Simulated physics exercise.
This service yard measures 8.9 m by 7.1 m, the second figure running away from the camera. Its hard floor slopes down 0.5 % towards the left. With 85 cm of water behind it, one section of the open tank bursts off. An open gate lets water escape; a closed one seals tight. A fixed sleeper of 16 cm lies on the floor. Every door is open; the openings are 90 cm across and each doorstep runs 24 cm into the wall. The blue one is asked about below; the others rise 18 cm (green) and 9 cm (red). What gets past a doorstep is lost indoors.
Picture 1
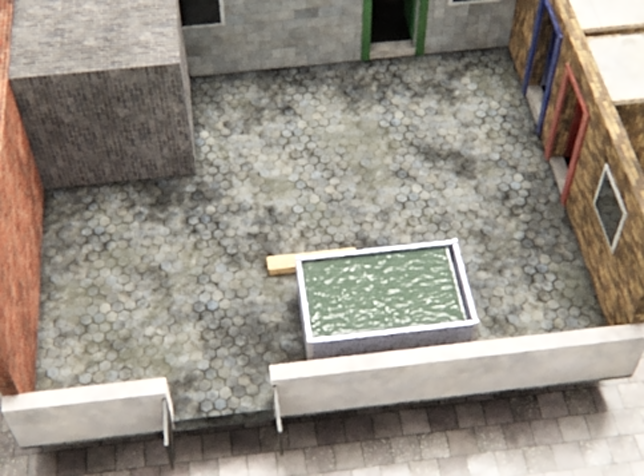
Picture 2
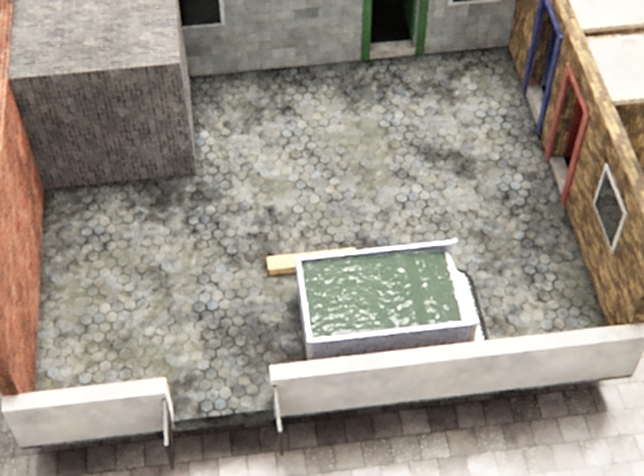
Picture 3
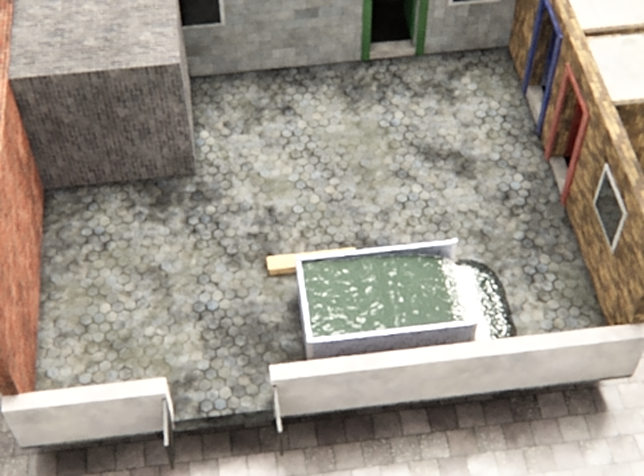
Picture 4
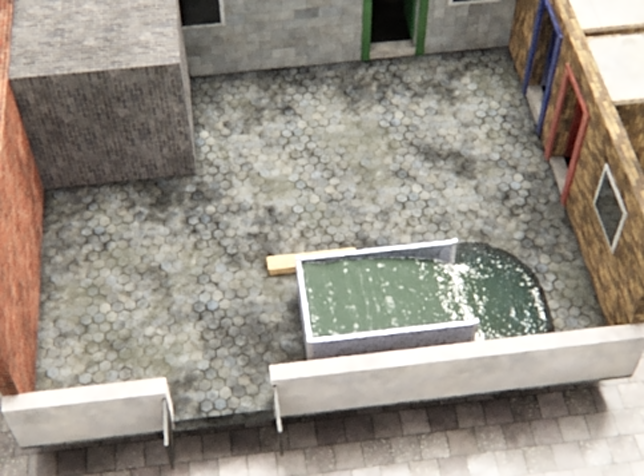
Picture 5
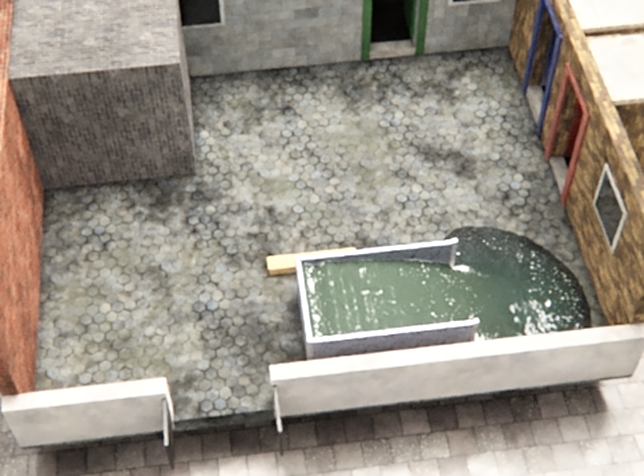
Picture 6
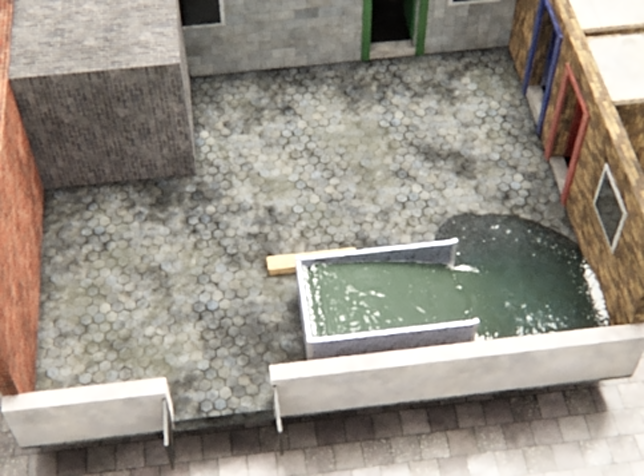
In a paved yard with a green, a blue and a red doorway, an open tank of rippling green water stands full near the low front wall. Its right side gives way and water pours out, foaming, then spreads in a widening dark pool across the floor toward the right-hand wall.
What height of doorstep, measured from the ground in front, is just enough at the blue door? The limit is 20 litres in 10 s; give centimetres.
Some 6 cm above the ground.
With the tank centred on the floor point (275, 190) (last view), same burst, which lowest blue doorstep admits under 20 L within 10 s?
Some 23 cm.
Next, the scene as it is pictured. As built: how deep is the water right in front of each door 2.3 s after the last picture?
In cm: Green 0, blue 9, red 15.
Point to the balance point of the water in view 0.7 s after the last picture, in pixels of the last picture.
Around (459, 312).
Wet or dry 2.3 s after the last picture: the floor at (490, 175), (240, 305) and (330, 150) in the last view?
In turn: Flooded, still dry, dry.
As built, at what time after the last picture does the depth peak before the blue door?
Around 2.6 s.
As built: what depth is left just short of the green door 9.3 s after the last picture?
About 7.0 cm.
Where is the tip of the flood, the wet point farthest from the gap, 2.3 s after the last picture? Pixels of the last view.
Near (506, 48).
Then, 0.7 s after the last picture water covers 15 % of the floor, deepest (58 cm) near (610, 344); it has not reached the blue door.
Then, 2.3 s after the last picture water covers 30 % of the floor, deepest (32 cm) near (599, 345); 9 cm at the blue door, 0 litres in over its 25 cm doorstep.
Then, 9.3 s after the last picture water covers 90 % of the floor, deepest (14 cm) near (194, 105); 7 cm at the blue door, 0 litres in over its 25 cm doorstep.
At the blue door as built, the water peaked near 9 cm, 2.5 s after the last picture.
With a doorstep of 5.5 cm, 25 litres would have come in within the 10 s; with 6.5 cm, 16 litres. So under 20 litres takes about 6 cm.
